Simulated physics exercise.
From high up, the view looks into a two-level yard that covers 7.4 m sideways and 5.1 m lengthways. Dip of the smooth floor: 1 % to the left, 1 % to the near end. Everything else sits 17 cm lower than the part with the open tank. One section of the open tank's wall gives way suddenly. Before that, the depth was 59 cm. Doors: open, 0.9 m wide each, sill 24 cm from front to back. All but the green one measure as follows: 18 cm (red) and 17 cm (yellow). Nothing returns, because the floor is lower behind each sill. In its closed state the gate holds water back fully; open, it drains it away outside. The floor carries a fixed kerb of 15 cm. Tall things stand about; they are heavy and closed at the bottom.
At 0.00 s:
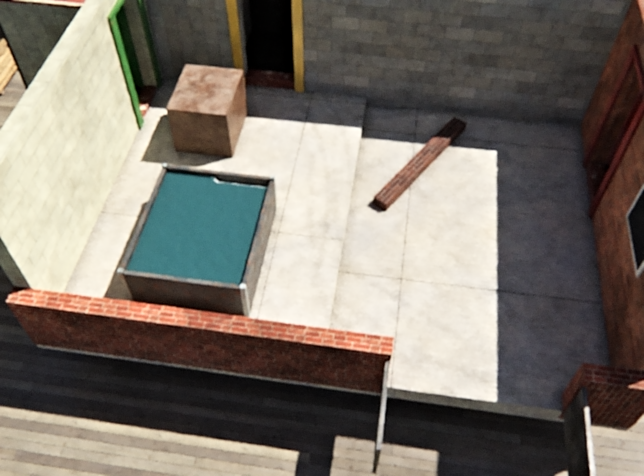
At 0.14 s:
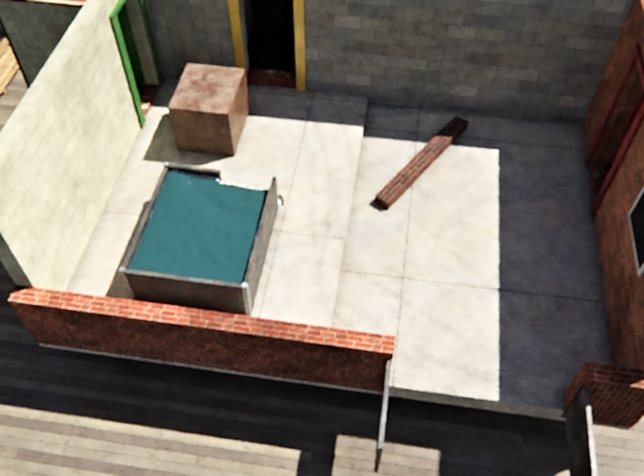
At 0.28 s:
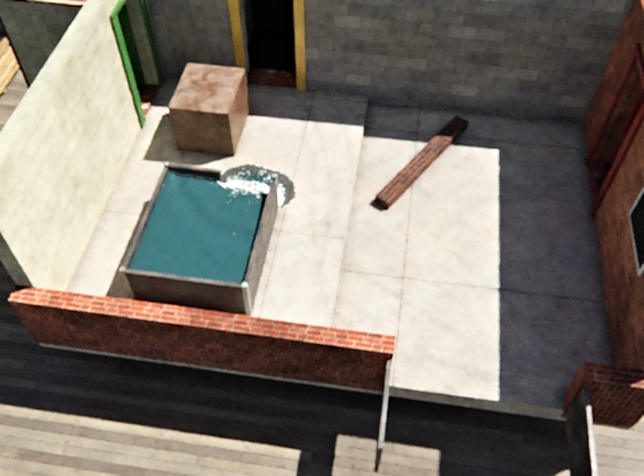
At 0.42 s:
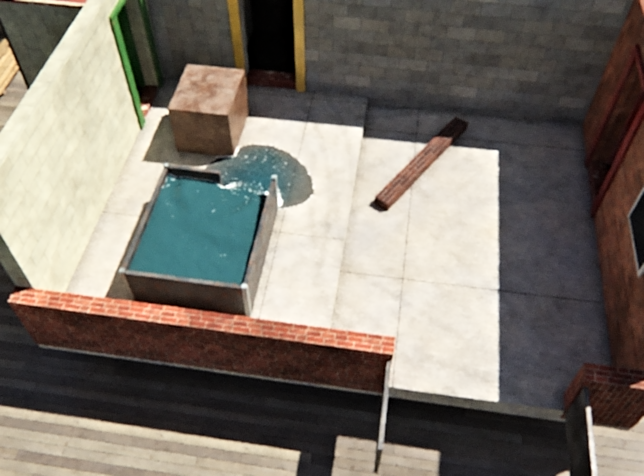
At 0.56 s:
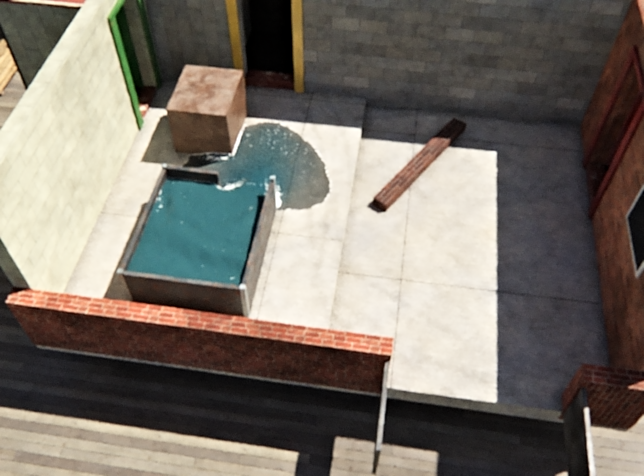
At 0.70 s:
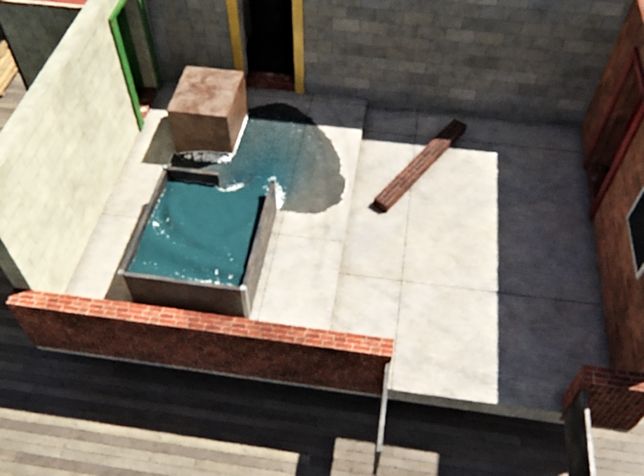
In the video, a raised square tank of teal water stands still in a walled yard, then a gap opens at its far corner and water pours out, spreading across the pale floor past a brown block.
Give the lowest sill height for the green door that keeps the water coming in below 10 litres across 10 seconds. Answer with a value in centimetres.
I would say about 10.5 cm.
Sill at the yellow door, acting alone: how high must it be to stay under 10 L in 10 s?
About 25 cm at yellow.
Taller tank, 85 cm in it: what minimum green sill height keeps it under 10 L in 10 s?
It would take a step of about 12.5 cm.
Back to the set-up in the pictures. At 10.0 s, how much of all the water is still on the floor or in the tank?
Something like 86 per cent of it remains.
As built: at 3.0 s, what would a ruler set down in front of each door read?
Lab note, cm: Green 11; red 0; yellow 21.
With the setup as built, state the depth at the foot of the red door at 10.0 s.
Roughly 2.5 cm deep.
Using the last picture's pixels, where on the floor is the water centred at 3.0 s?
The balance point sits at roughly (265, 188).
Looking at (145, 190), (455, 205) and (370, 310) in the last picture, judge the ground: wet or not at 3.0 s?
Taking the spots one by one: Swamped, untouched, untouched.
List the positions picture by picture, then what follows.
The first frame shows the open tank at (202, 226) is whole and still, 59 cm deep; the green door at (138, 57) is dry.
In the second frame, the gap is on the far side, the front 0.3 m out at a hidden place; the back of the open tank holds 59 cm.
In the third frame, the front is at (244, 168), 0.8 m from the gap on the far side; 0.7 m2 of floor is wet, 59 cm left at the back.
In the fourth frame, the front is at (254, 148), 1.2 m from the gap on the far side; 1.5 m2 of floor is wet, 59 cm left at the back.
In the fifth frame, the front is at (267, 125), 1.8 m from the gap on the far side; 2.5 m2 of floor is wet, 58 cm left at the back.
In the sixth frame, the front is at (273, 107), 2.3 m from the gap on the far side; 3.4 m2 of floor is wet, 53 cm left at the back; 1.3 m in a straight line remain to the green door at (138, 59).
After 1.4 s water covers 20 % of the floor, deepest (28 cm) near (271, 91); it has not reached the green door.
After 3.0 s water covers 35 % of the floor, deepest (27 cm) near (444, 115); 11 cm at the green door, 4 litres in over its 5 cm sill.
After 10.0 s water covers 75 % of the floor, deepest (14 cm) near (366, 143); 6 cm at the green door, 101 litres in over its 5 cm sill.
At the green door as built, the water arrived by 2.3 s and peaked near 11 cm at 3.2 s.
Run again over the same 10 s with other heights there, 25 litres in over 9 cm, 4 litres over 12 cm. The limit of 10 litres is kept from about 10.5 cm up.
